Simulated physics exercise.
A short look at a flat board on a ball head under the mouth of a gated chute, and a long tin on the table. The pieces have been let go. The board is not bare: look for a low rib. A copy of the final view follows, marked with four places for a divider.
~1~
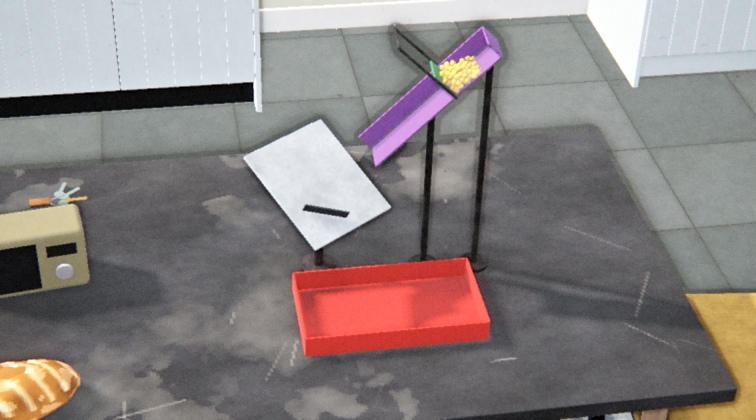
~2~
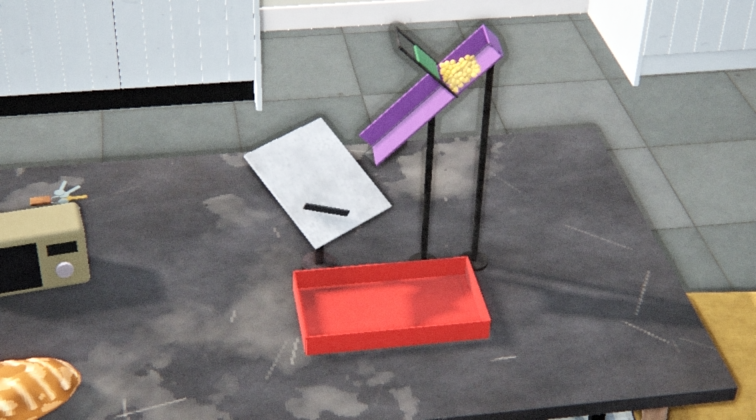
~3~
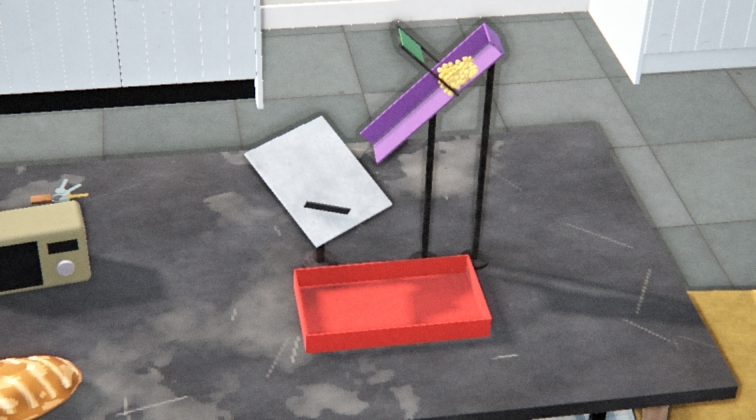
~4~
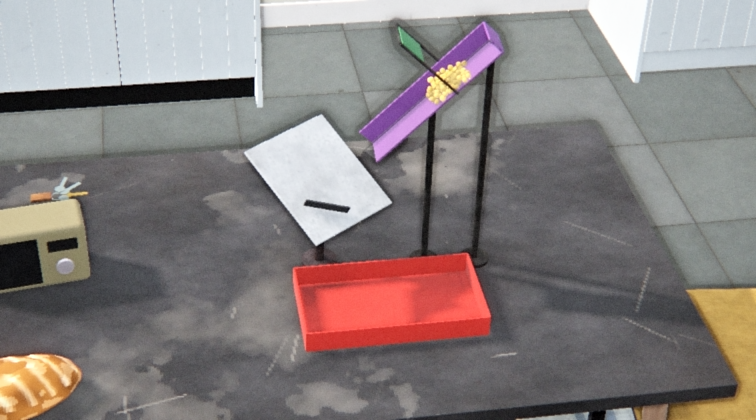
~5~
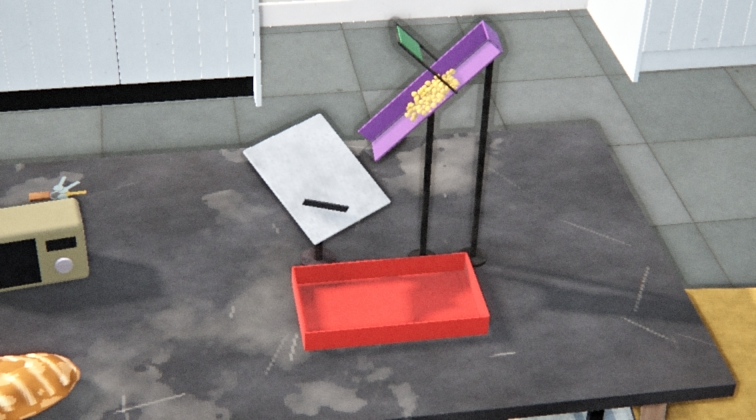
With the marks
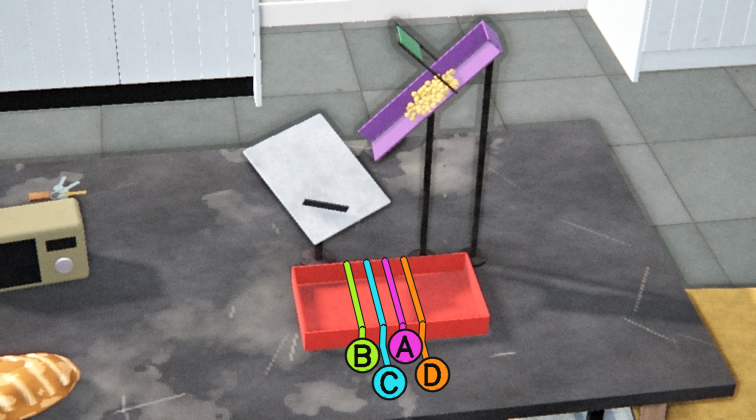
A purple chute on black posts, holding yellow puffed balls behind a green gate, slopes down to the left above a dark, scuffed tabletop in a kitchen, seen from above. Below its mouth a tilted pale board bears a short black rib, with an empty red tin in front and a beige appliance and bread at left. The gate lifts and the balls slide partway down the chute, spreading out, while the view stays nearly still.
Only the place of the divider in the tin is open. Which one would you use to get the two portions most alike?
Line A does it best.
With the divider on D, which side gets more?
The left side.
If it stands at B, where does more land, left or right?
Right.
On the marked copy, line A crosses the front rim at (402, 324); line B crosses the front rim at (362, 328); line C crosses the front rim at (383, 326); line D crosses the front rim at (422, 322).
If A is chosen, of what is caught, roughly two thirds on the left of the divider, roughly a third on the right.
If B is chosen, of what is caught, about a tenth on the left of the divider, almost all on the right.
If C is chosen, of what is caught, about a tenth on the left of the divider, almost all on the right.
If D is chosen, of what is caught, the larger part on the left of the divider, about a tenth on the right.
